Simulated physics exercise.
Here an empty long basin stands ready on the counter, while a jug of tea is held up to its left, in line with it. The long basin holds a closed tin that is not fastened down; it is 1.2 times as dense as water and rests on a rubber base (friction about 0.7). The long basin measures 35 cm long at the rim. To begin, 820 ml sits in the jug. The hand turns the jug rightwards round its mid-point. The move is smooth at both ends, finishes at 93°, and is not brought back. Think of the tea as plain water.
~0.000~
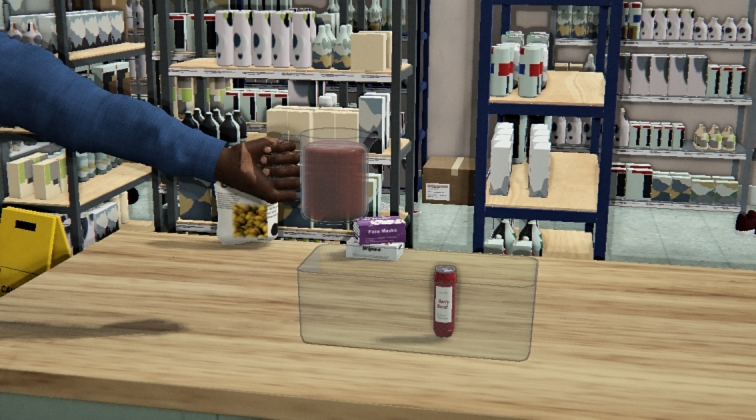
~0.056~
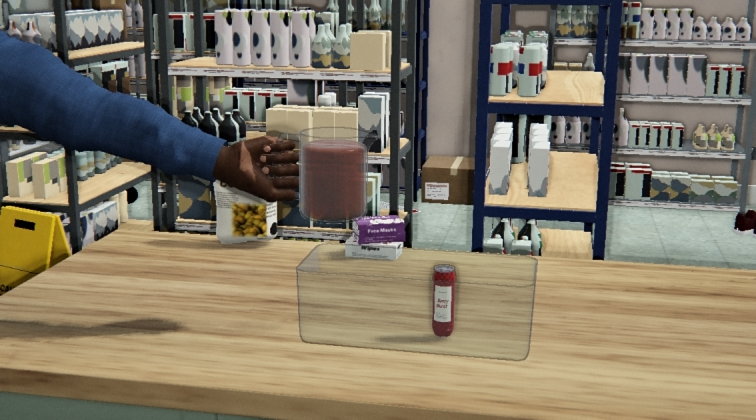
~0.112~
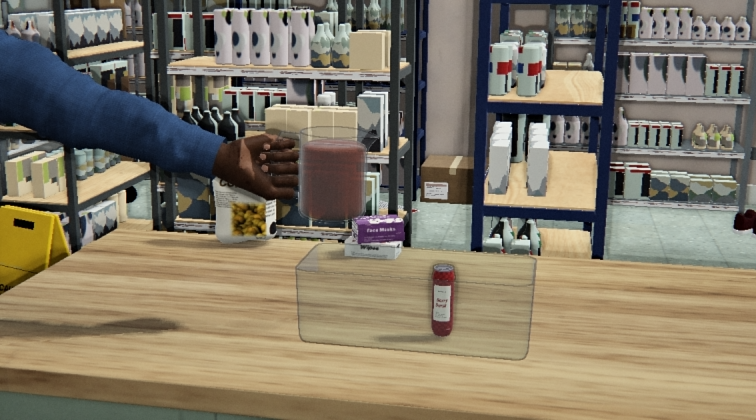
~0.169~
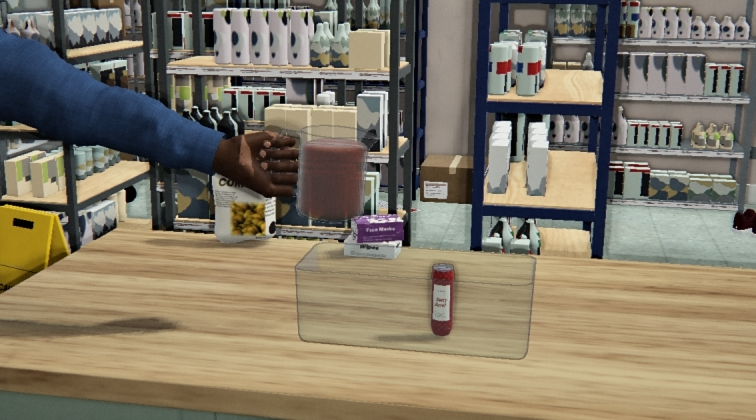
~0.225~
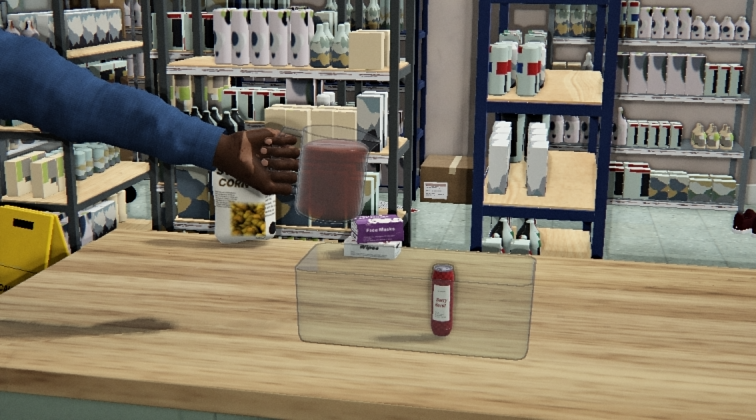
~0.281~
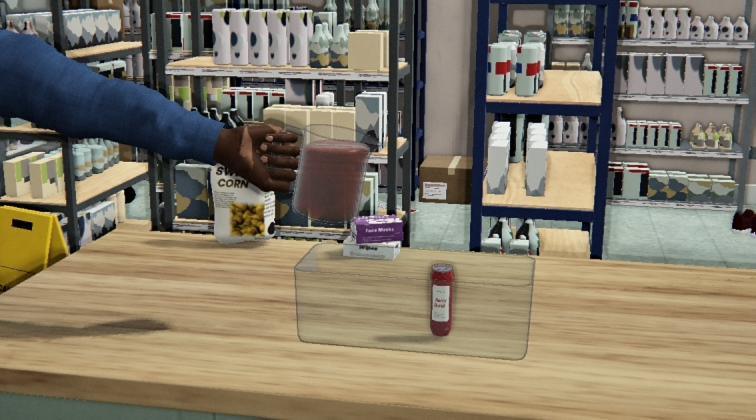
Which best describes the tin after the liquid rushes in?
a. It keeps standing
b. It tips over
Option b: It tips over.
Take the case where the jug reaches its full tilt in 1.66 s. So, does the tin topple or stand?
The tin tips over.
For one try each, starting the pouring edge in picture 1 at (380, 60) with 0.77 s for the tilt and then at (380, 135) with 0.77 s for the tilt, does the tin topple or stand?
Run one: It does not tip. Run two: It tumbles.
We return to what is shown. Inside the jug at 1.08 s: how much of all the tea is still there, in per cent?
Some 50 per cent.
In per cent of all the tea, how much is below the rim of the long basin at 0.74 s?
Fraction in basin: Approx. 3%.
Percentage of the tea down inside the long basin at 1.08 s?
34 %, more or less.
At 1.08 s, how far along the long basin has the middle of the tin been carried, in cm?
Roughly 1 cm.
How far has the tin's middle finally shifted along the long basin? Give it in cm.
The tin's middle ends up about 7.5 cm along the basin.
By 0.74 s the tilt is 56° and 88 per cent is still to pour; the tin stands where it began.
By 1.08 s the tilt is 86° and 49 per cent is still to pour; the tin leans 5°.
By 1.43 s the tilt is 93° and 15 per cent is still to pour; the tin lies on its side.
By 1.82 s the tilt is 93° and 5 per cent is still to pour; the tin lies on its side.
At rest the tin lies on its side.
